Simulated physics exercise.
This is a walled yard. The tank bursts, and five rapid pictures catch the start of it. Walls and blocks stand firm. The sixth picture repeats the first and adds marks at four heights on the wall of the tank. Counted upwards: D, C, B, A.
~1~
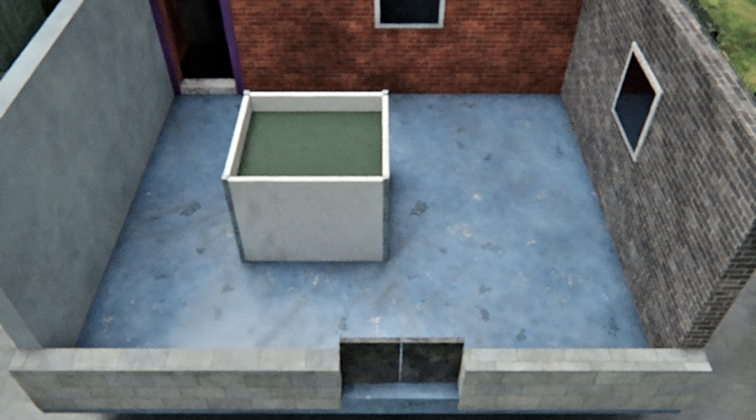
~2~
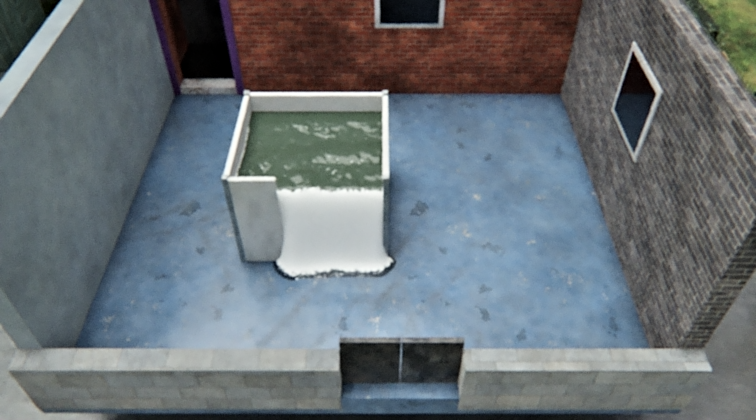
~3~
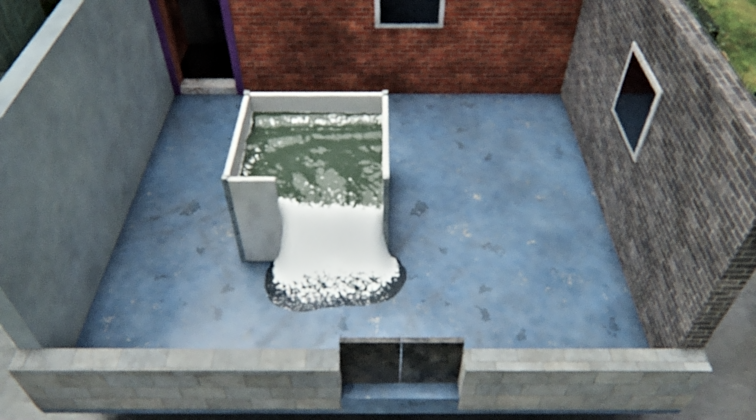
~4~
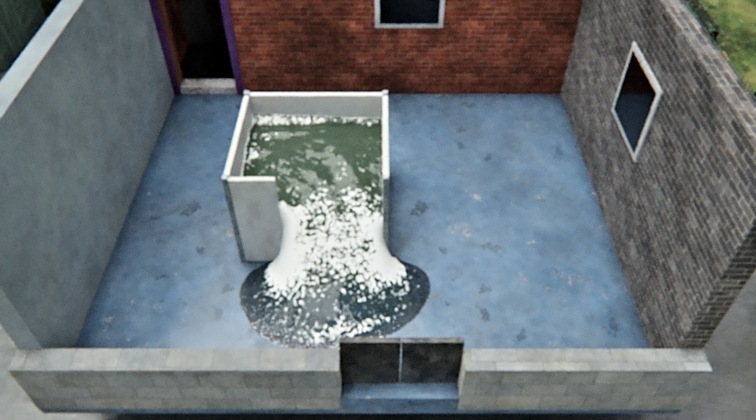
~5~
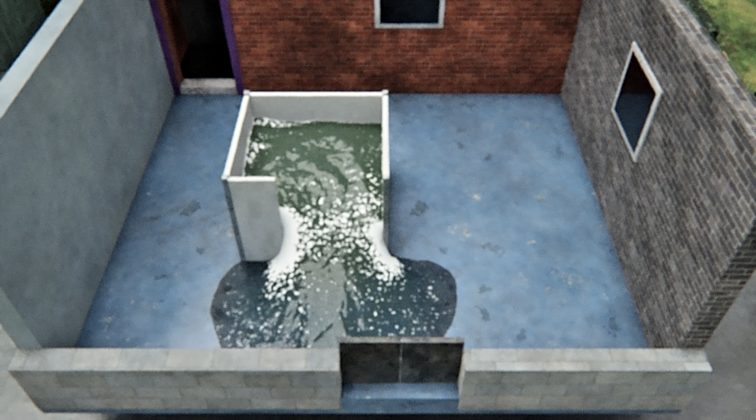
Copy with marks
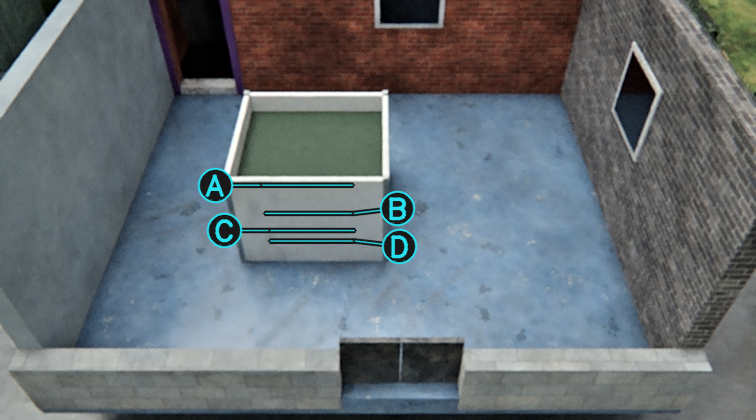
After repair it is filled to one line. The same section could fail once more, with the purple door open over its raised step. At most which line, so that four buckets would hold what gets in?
B will do.
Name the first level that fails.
A.
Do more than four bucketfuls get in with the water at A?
Yes.
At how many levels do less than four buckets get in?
Three.
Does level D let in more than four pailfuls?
No, that is safe.
On the marked copy, A at (306, 185); B at (309, 213); C at (311, 230); D at (312, 241); from the bottom up D, C, B, A.
With A, about 11 bucketfuls get in.
With B, a splash gets over, under a bucket.
With C, nothing gets over.
With D, nothing gets over.
